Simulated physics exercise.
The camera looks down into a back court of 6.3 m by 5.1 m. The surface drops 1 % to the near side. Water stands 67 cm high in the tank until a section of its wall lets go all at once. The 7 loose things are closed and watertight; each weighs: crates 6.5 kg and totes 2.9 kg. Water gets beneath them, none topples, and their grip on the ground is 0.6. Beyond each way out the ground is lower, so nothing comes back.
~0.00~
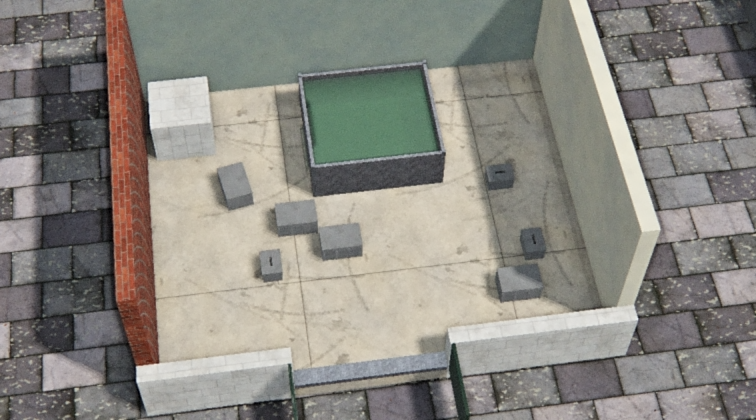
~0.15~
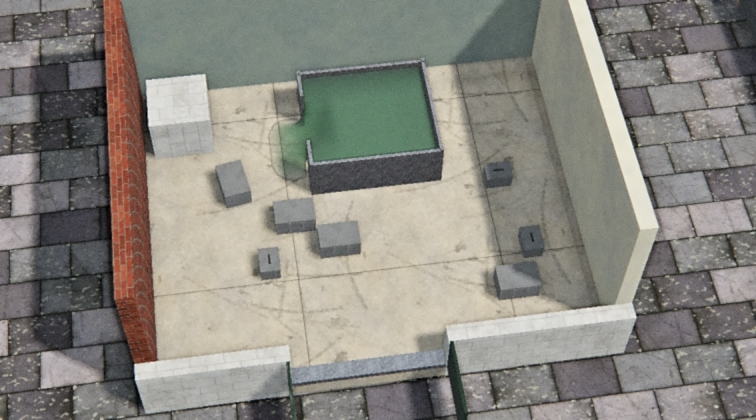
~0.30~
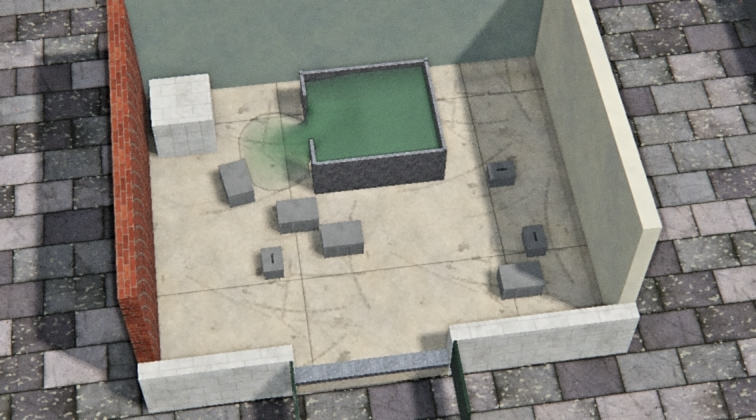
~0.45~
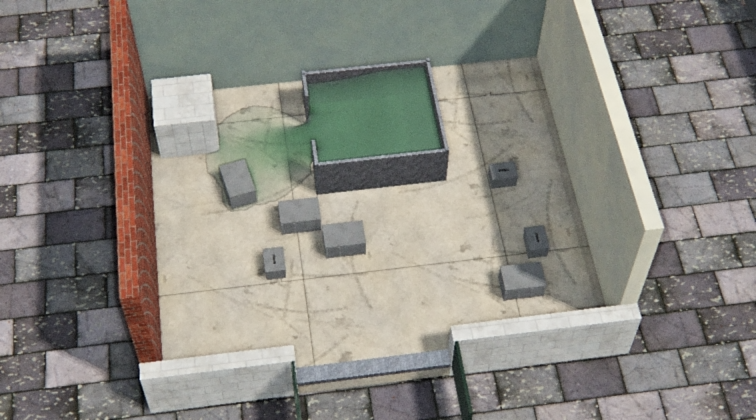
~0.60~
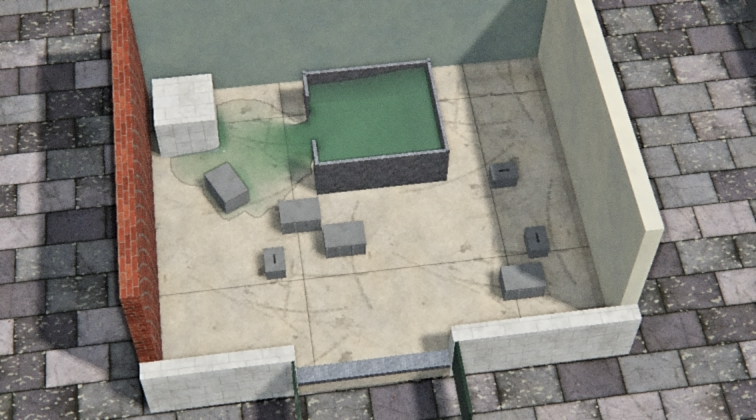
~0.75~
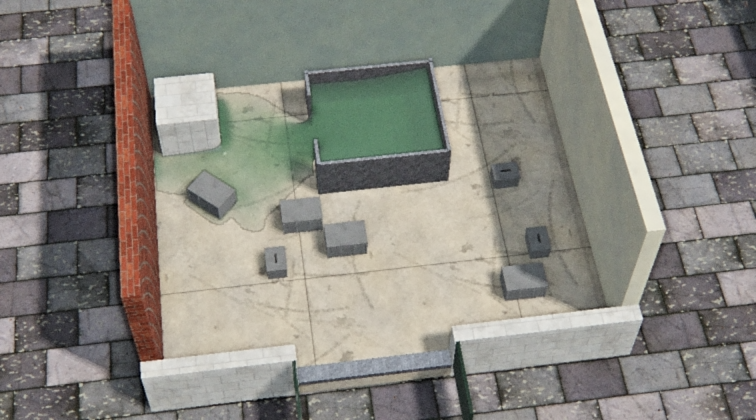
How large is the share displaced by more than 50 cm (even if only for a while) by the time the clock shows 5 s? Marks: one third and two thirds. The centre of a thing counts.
It is not even a third.
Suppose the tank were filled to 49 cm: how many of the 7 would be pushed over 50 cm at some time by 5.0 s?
In that case 1 of them.
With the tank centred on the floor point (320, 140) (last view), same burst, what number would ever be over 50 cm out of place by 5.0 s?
In that case 0 of them.
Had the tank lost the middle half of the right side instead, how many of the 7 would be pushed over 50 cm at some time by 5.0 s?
Then 3.
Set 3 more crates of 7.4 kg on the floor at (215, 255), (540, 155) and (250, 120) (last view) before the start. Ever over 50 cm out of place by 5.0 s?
In that order: Over, under, more.
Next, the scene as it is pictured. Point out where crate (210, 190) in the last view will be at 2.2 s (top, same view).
Around (203, 301).
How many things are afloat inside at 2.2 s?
I count 1.
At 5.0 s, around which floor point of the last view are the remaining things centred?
At about (412, 244).
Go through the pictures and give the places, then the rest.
In the first frame, a crate at (234, 180), on the bottom; a crate at (520, 278), on the bottom; 3.3 m2 under water; 0 of 7 have shifted.
In the second frame, a crate at (233, 178), on the bottom; a crate at (518, 275) rests on the ground; water covers 3.8 m2; 0 of 7 have shifted.
In the third frame, a crate at (236, 177) rests on the ground; a crate at (521, 275), on the bottom; water covers 4.6 m2; 0 of 7 have shifted.
In the fourth frame, a crate at (237, 178) rests on the ground; a crate at (523, 276) rests on the ground; 5.4 m2 under water; 0 of 7 have shifted.
In the fifth frame, a crate at (226, 182), on the bottom, 20 cm from its start; a crate at (523, 276), on the bottom; 6.1 m2 under water; 1 of 7 have shifted.
In the sixth frame, a crate at (211, 189), on the bottom, 48 cm from its start; a crate at (525, 276), on the bottom; water covers 6.8 m2; 1 of 7 have shifted.
After 1.1 s 1 of 7 are over 50 cm from their spots; 0 afloat.
After 2.2 s 1 of 7 are over 50 cm from their spots; 1 afloat.
After 3.5 s 1 of 7 are over 50 cm from their spots; 0 afloat.
After 5.0 s 1 of 7 are over 50 cm from their spots, and 1 have been at some point; 0 afloat.
